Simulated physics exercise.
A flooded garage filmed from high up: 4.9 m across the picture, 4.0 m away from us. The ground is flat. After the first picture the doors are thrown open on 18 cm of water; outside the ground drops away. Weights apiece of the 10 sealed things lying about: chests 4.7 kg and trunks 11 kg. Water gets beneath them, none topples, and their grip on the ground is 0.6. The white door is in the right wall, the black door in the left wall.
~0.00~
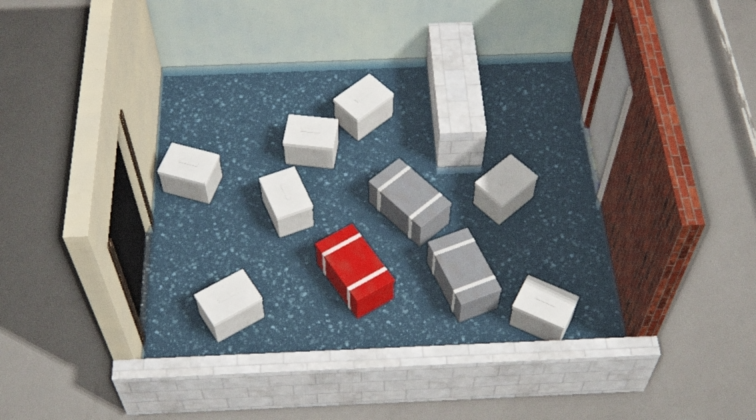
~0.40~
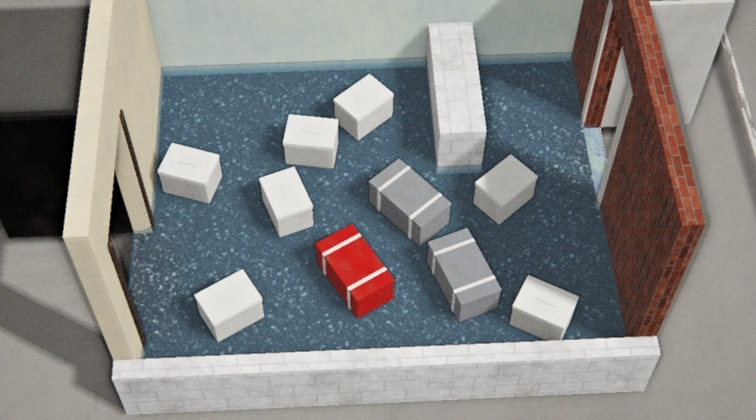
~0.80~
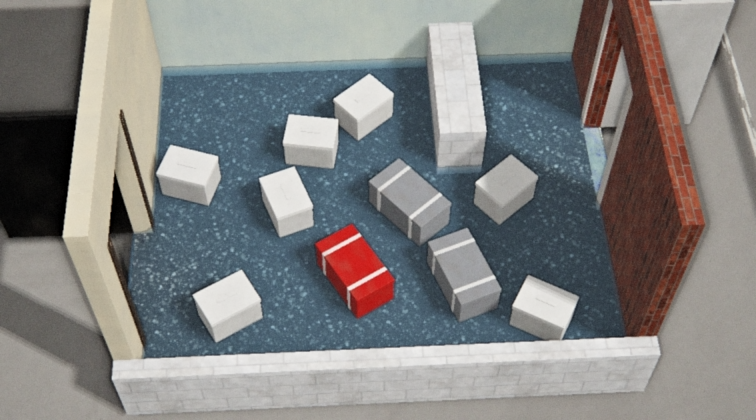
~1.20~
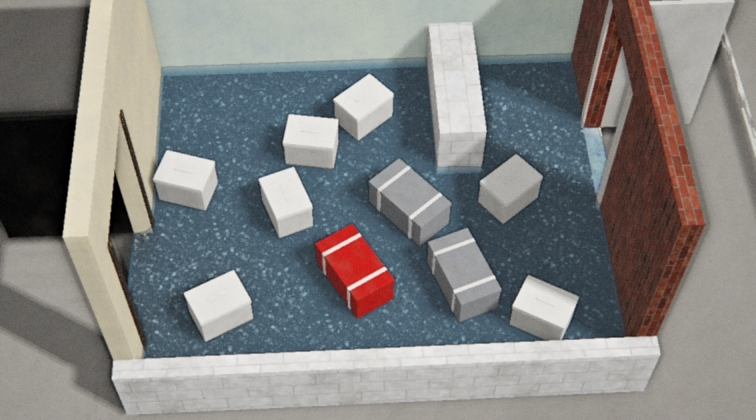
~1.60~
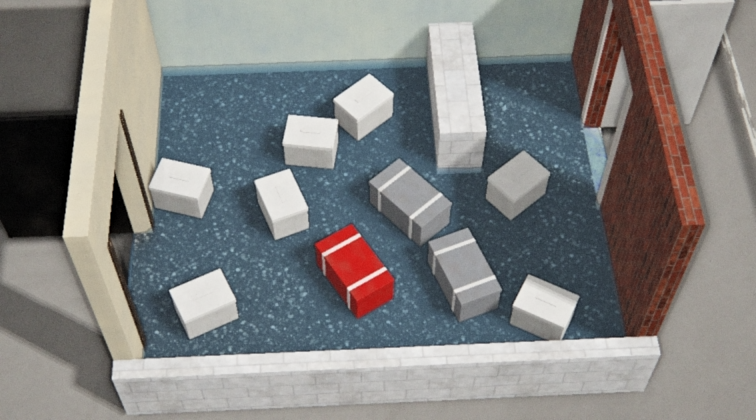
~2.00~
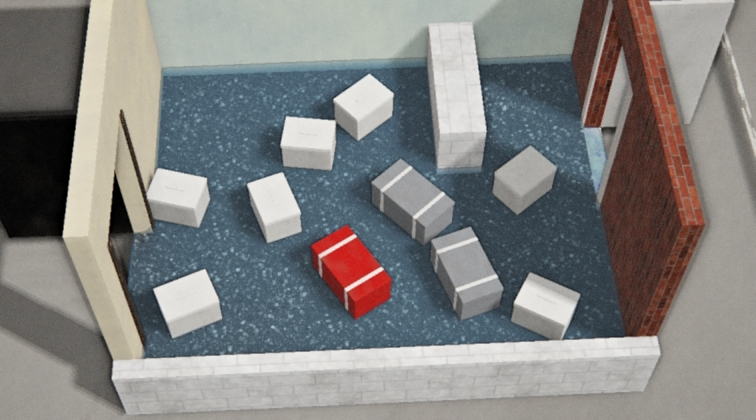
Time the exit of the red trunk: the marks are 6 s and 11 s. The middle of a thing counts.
That happens after the second time or never.
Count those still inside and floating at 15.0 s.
I count 4.
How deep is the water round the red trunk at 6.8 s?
About 11 cm.
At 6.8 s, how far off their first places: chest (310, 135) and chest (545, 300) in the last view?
In that order: 60 cm, 40 cm.
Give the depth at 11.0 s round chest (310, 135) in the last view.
Roughly 10 cm.
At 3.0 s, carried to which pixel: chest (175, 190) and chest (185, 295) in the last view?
Around (165, 223) and (143, 290).
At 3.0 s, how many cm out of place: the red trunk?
Roughly 20 cm by then.
After 3.0 s the red trunk is near (332, 266), 0.2 m from its start, afloat; 0 of 10 are out; 10 afloat.
After 6.8 s the red trunk is near (292, 285), 0.7 m from its start, afloat; 3 of 10 are out; 7 afloat.
After 11.0 s the red trunk is near (225, 301), 1.4 m from its start, afloat; 4 of 10 are out; 6 afloat.
After 15.0 s the red trunk has gone out (at 14.0 s); 6 of 10 are out; 4 afloat.
